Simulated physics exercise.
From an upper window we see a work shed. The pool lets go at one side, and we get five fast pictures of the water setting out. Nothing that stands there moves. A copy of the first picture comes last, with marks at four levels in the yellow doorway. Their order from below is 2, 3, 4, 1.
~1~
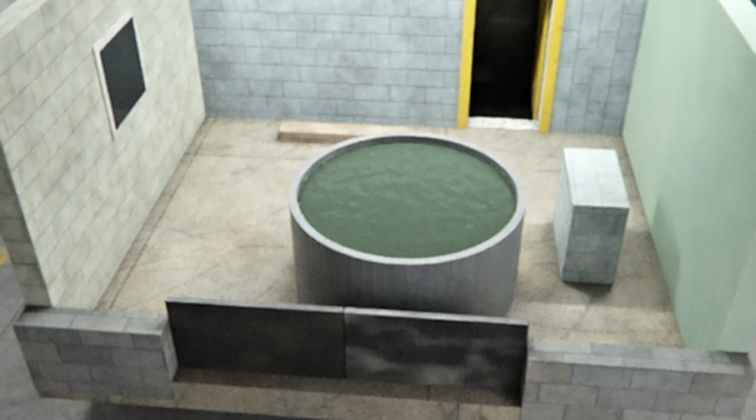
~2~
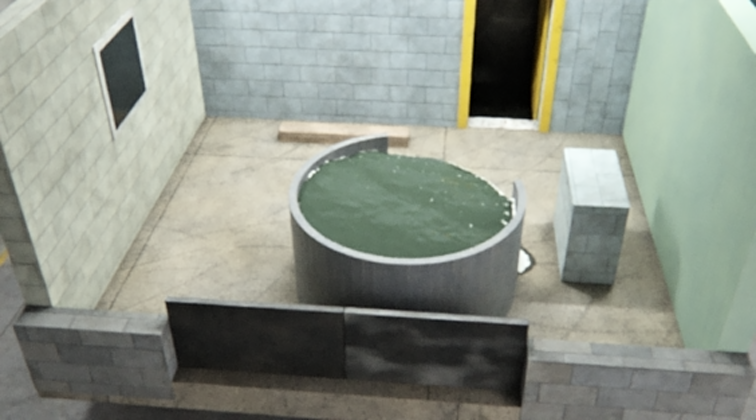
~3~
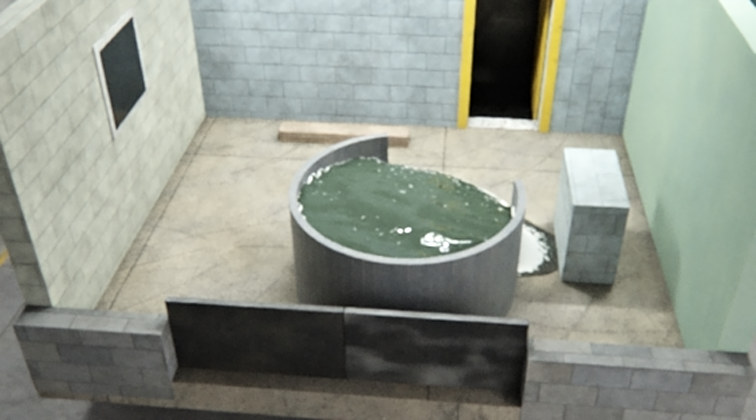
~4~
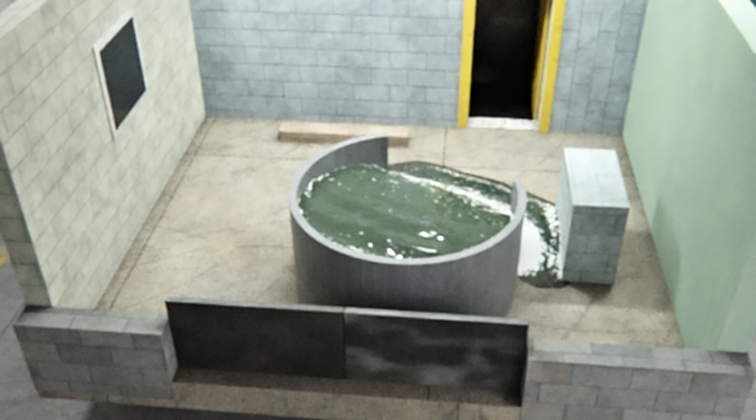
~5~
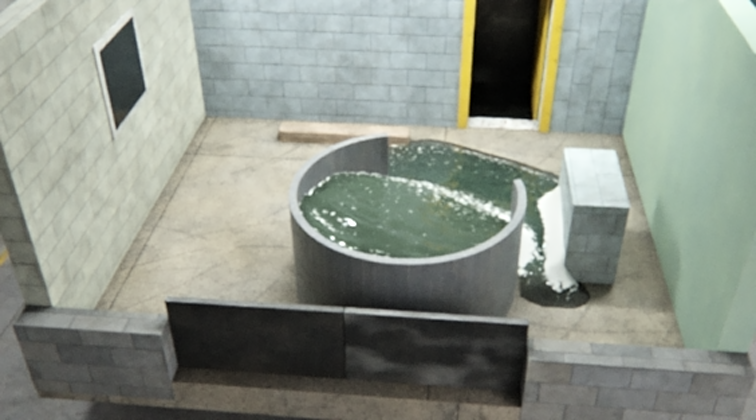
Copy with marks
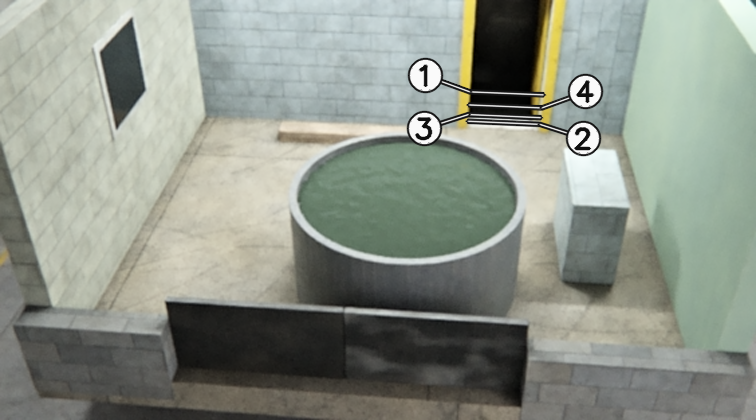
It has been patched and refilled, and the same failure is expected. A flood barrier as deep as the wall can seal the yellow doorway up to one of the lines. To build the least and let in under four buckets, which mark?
Go for 1.
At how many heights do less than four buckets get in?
One of the four.
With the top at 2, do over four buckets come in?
Yes.
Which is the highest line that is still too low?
That is line 4.
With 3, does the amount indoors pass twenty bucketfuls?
Yes.
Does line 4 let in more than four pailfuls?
Yes, that goes wrong.
On the marked copy, 1 at (506, 93); 2 at (503, 122); 3 at (504, 116); 4 at (505, 106); from the bottom up 2, 3, 4, 1.
With 1, a bucket or two gets in.
With 2, dozens of bucketfuls pour in.
With 3, dozens of bucketfuls pour in.
With 4, about 13 bucketfuls get in.
